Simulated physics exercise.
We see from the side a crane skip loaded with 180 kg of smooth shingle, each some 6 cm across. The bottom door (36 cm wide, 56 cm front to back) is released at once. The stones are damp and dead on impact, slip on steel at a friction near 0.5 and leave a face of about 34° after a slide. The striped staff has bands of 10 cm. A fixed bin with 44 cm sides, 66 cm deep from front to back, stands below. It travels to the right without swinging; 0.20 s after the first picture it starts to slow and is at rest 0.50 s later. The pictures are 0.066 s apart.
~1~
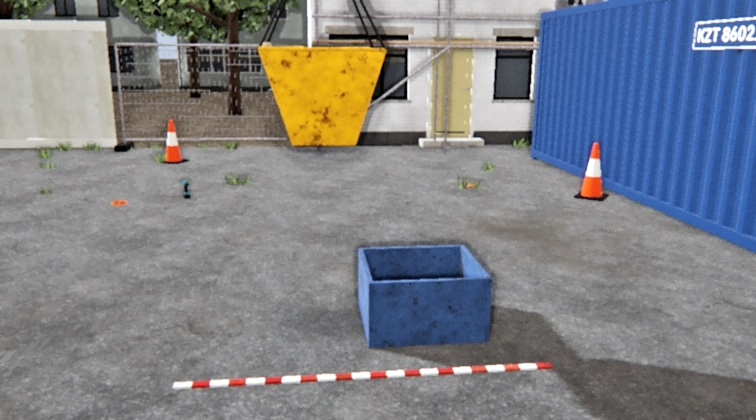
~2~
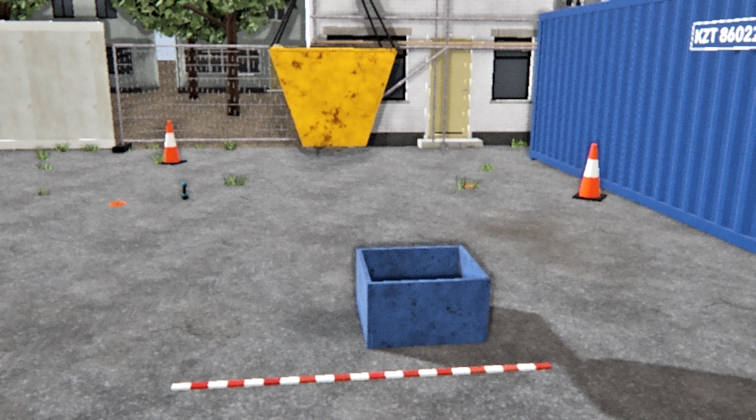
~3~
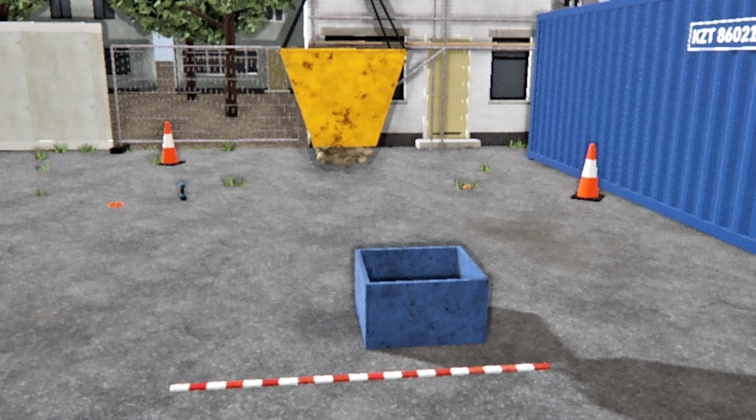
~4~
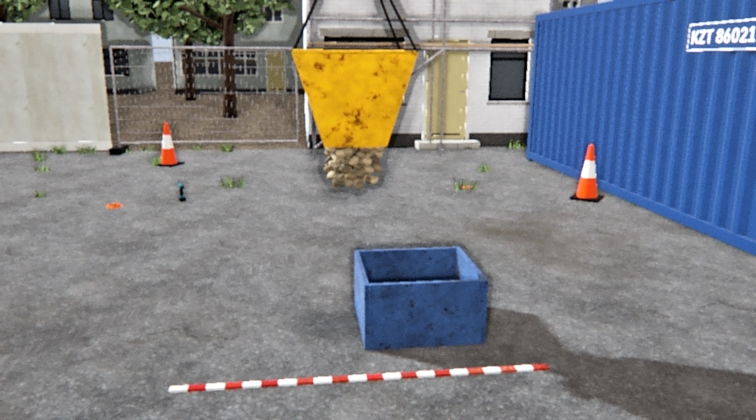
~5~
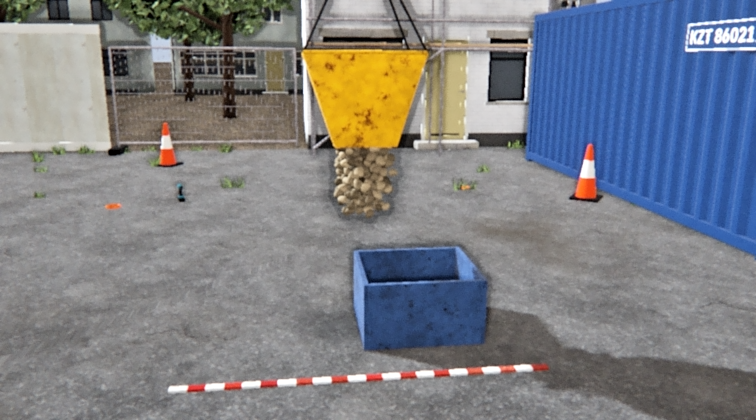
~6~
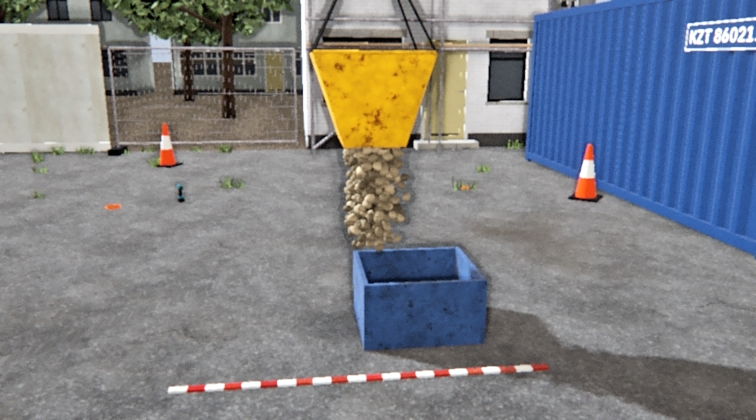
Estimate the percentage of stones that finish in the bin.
Some 100 per cent of it.
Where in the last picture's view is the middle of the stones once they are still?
Near (414, 301).
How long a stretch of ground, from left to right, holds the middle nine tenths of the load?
About 70 cm.
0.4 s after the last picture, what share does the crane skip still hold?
It holds some 0 per cent.
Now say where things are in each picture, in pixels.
In the first frame, the outlet is at (324, 137); nothing has dropped yet.
In the second frame, the outlet is at (335, 137); 3 % is out.
In the third frame, the outlet is at (345, 138); 12 % is out, the lowest stones still above the rim at (340, 160), 118 cm up.
In the fourth frame, the outlet is at (356, 139); 22 % is out, the lowest stones still above the rim at (350, 182), 104 cm up.
In the fifth frame, the outlet is at (366, 139); 34 % is out, the lowest stones still above the rim at (362, 209), 86 cm up.
In the sixth frame, the outlet is at (375, 139); 46 % is out, the lowest stones still above the rim at (372, 243), 63 cm up.
Then, 0.4 s after the last picture, 0 % in the crane skip, 99 % falling or lying in the bin, 1 % falling or lying beside or right of the bin; the stones farthest right are at (462, 306).
Then, 0.8 s after the last picture, 0 % in the crane skip, 100 % falling or lying in the bin; the stones farthest right are at (463, 303).
Then, 1.4 s after the last picture, 0 % in the crane skip, 100 % falling or lying in the bin; the stones farthest right are at (463, 303).
Then, 2.3 s after the last picture, 0 % in the crane skip, 100 % falling or lying in the bin; the stones farthest right are at (463, 303).
Then, 4.2 s after the last picture, 0 % in the crane skip, 100 % in the bin; the stones farthest right are at (463, 303).
